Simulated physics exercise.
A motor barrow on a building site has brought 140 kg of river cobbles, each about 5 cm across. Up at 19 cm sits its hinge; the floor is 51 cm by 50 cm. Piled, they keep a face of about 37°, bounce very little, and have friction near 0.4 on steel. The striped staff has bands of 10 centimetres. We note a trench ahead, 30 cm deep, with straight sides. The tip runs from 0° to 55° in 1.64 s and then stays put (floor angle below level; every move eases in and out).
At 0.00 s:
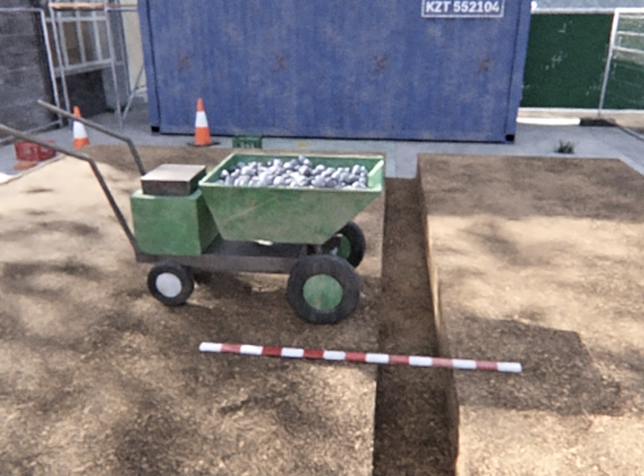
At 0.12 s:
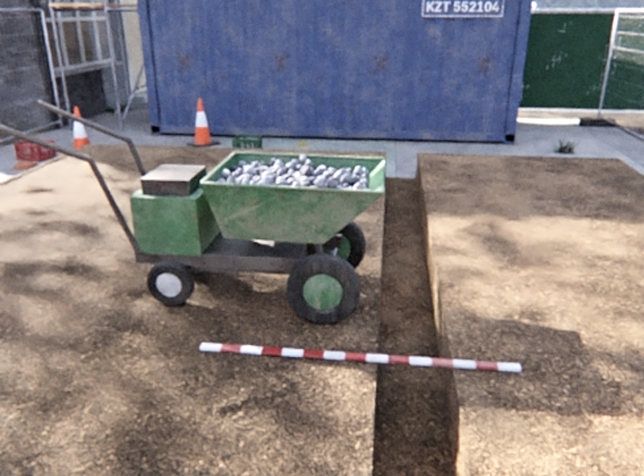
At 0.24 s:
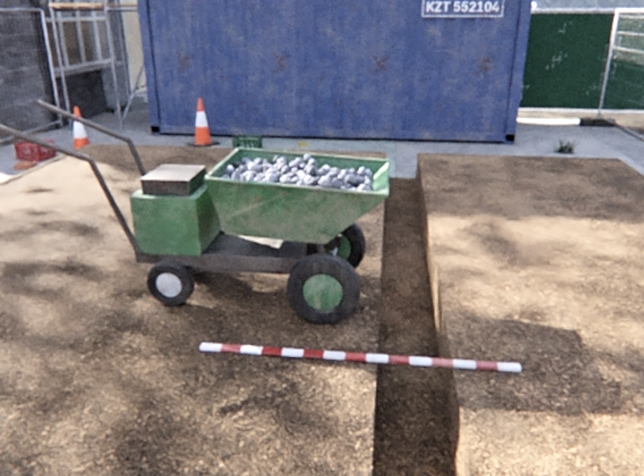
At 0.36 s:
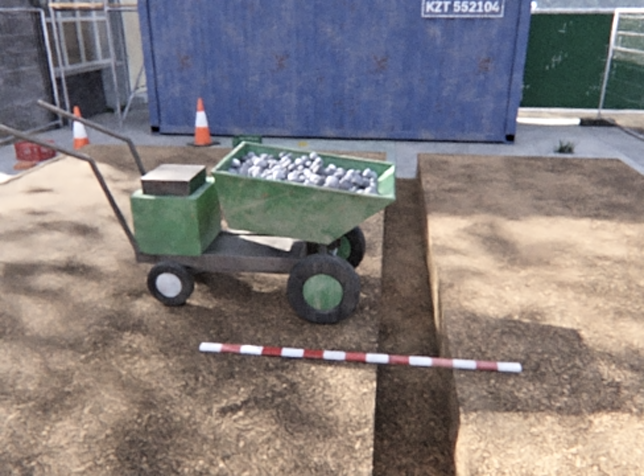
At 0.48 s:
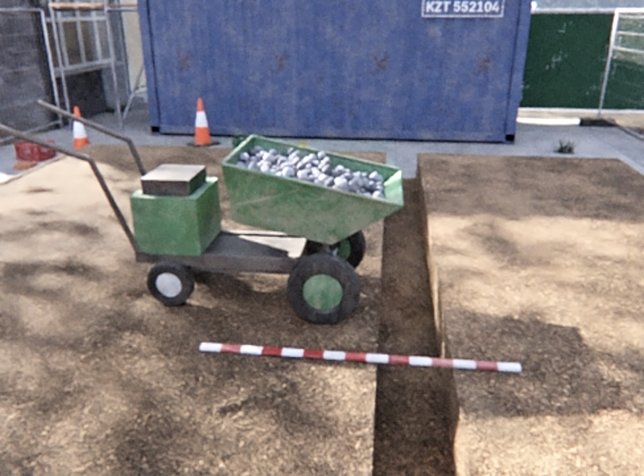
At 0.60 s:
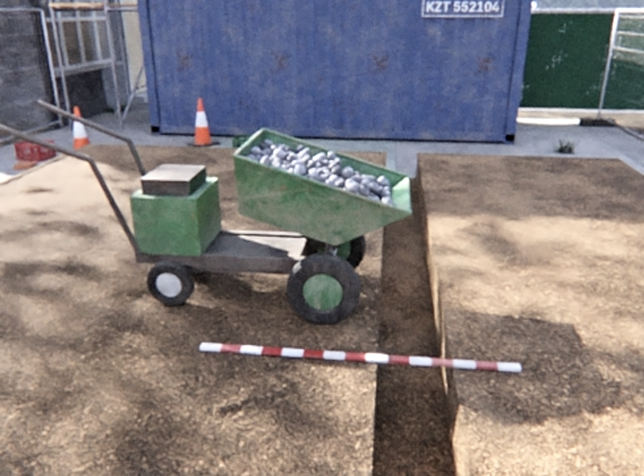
Green motor barrow loaded with grey stones tilting its skip forward to the right beside a straight-sided trench, its wheels staying still.
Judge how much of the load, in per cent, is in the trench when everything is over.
I judge it at about 23 per cent.
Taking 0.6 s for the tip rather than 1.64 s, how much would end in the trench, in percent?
It'd be some 15 per cent.
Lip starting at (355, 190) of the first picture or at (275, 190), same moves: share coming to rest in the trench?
It'd be around 45 per cent and after that around 50 per cent.
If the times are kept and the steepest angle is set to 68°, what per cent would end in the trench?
Some 15% would finish there.
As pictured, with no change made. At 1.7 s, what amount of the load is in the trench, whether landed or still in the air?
Around 0 per cent of it, at that instant.
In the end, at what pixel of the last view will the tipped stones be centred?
I'd point to around (468, 300).
After 1.2 s the floor is at 46°; 100 % in the skip; the foremost stones are at (434, 242).
After 1.7 s the floor is at 55°; 84 % in the skip, 1 % in the trench, 15 % past the trench; the foremost stones are at (501, 311).
After 2.1 s the floor is at 55°; 60 % in the skip, 2 % in the trench, 38 % past the trench; the foremost stones are at (563, 310).
After 4.0 s the floor is at 55°; 25 % in the skip, 23 % in the trench, 52 % past the trench; the foremost stones are at (605, 301).
